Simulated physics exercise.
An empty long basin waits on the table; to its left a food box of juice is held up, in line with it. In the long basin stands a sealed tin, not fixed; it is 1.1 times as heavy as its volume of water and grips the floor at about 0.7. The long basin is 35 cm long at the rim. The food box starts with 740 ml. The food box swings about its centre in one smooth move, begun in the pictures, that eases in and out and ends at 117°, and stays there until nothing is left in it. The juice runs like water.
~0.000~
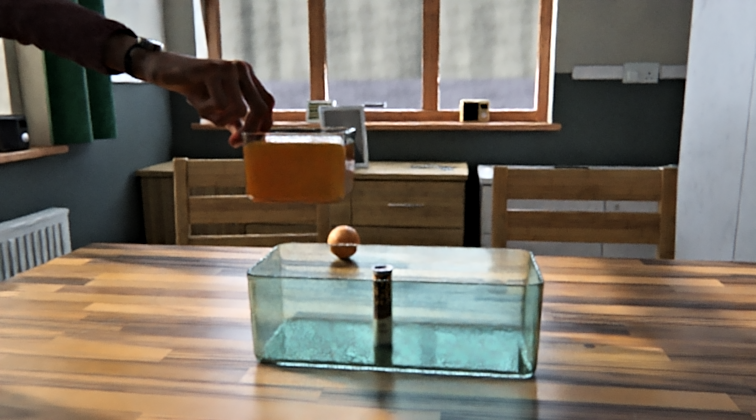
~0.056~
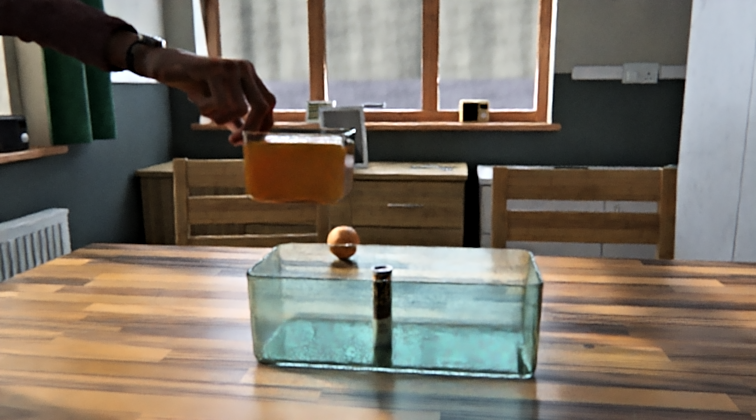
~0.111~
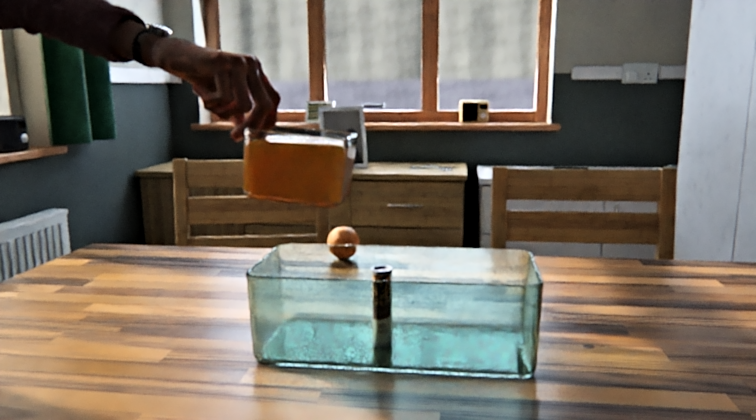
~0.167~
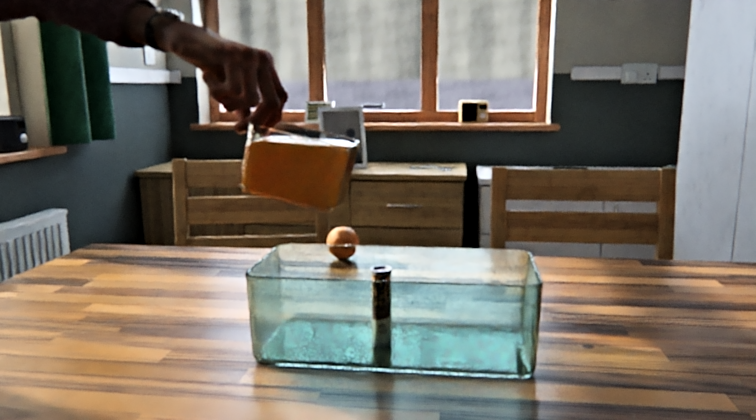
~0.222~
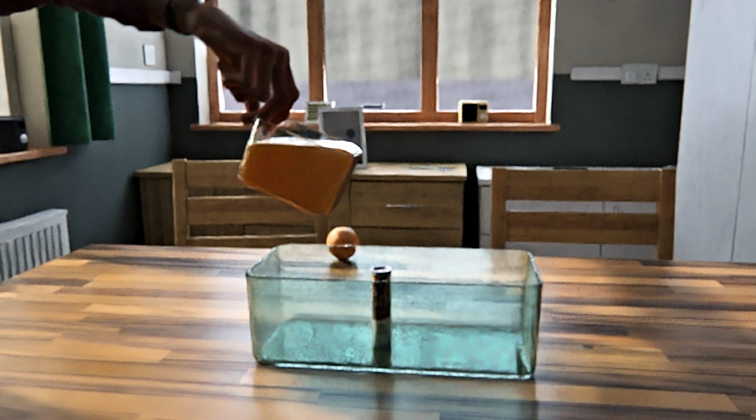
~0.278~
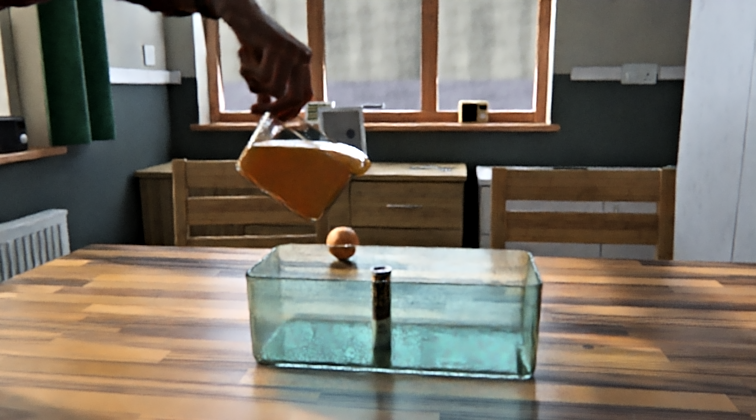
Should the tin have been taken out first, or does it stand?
It keeps standing.
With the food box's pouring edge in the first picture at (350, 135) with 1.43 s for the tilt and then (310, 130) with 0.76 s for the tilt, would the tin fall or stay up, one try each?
First it keeps standing; then it falls.
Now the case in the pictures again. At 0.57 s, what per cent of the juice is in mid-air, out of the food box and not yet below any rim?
Near 34 in a hundred.
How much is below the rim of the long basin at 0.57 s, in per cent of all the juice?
About 44 per cent.
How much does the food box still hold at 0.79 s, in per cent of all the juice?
About 2 per cent.
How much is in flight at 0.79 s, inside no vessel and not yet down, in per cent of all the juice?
About 5 per cent.
By 0.57 s the tilt is 100° and 24 per cent is still to pour; the tin stands where it began.
By 0.79 s the tilt is 117° and 2 per cent is still to pour; the tin stands where it began.
By 1.01 s the tilt is 117° and 0 per cent is still to pour; the tin stands where it began.
By 1.26 s the tilt is 117° and 0 per cent is still to pour; the tin stands where it began.
At rest the tin stands where it began.
